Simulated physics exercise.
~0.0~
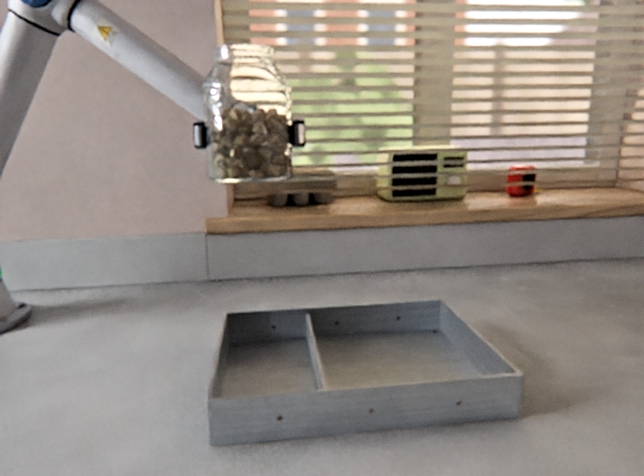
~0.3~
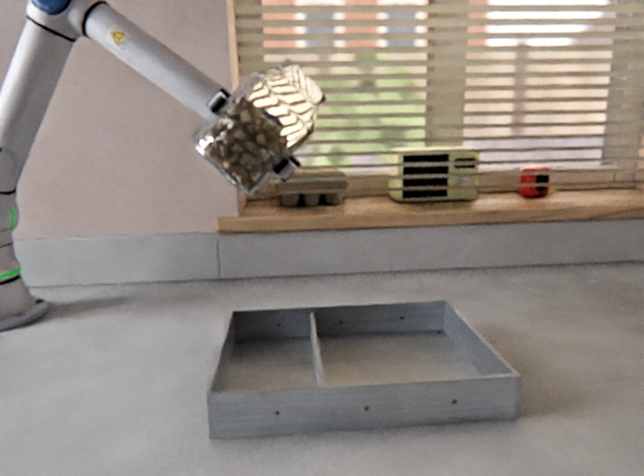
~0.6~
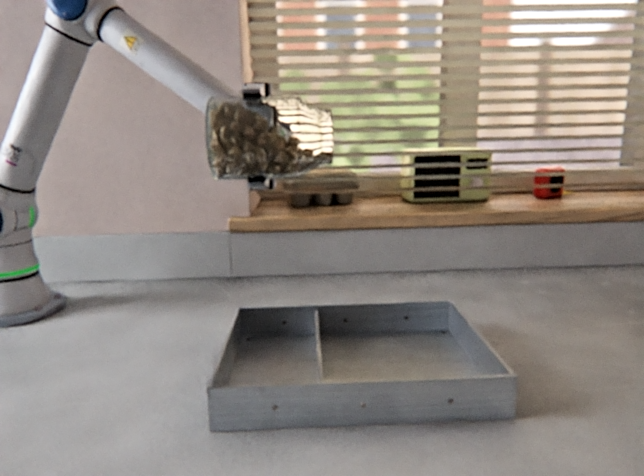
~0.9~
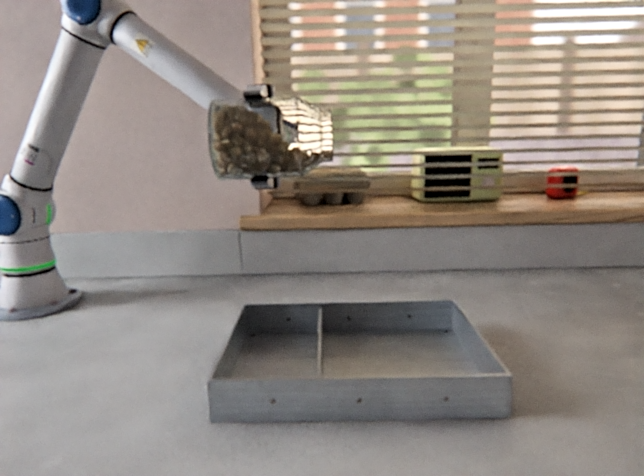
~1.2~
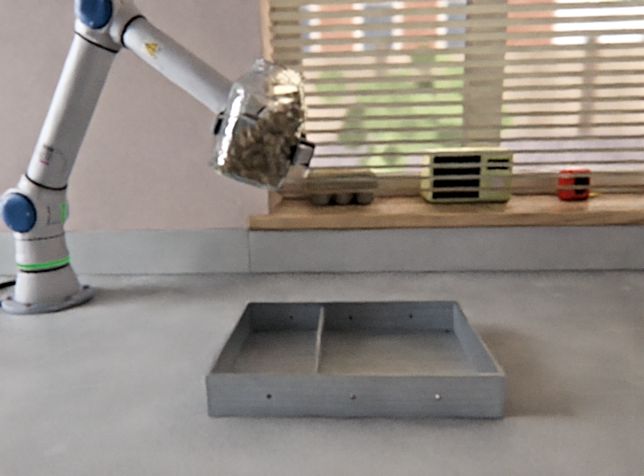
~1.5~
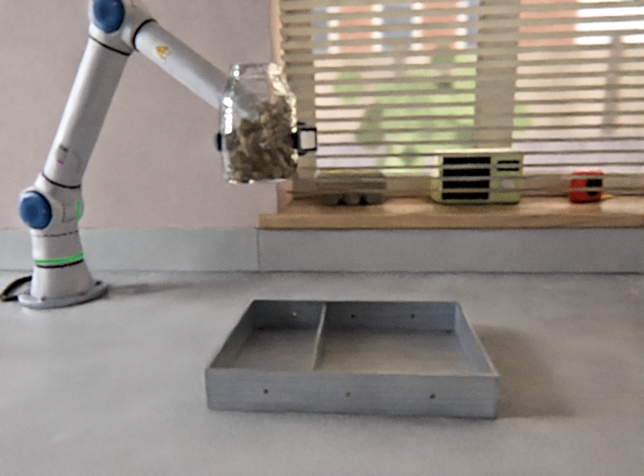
On a grey surface before a window with blinds, a robot arm holds a glass jar of small pebbles above and behind a divided grey tray, tips it onto its side, then turns it upright again, with the pebbles still inside and the tray empty.
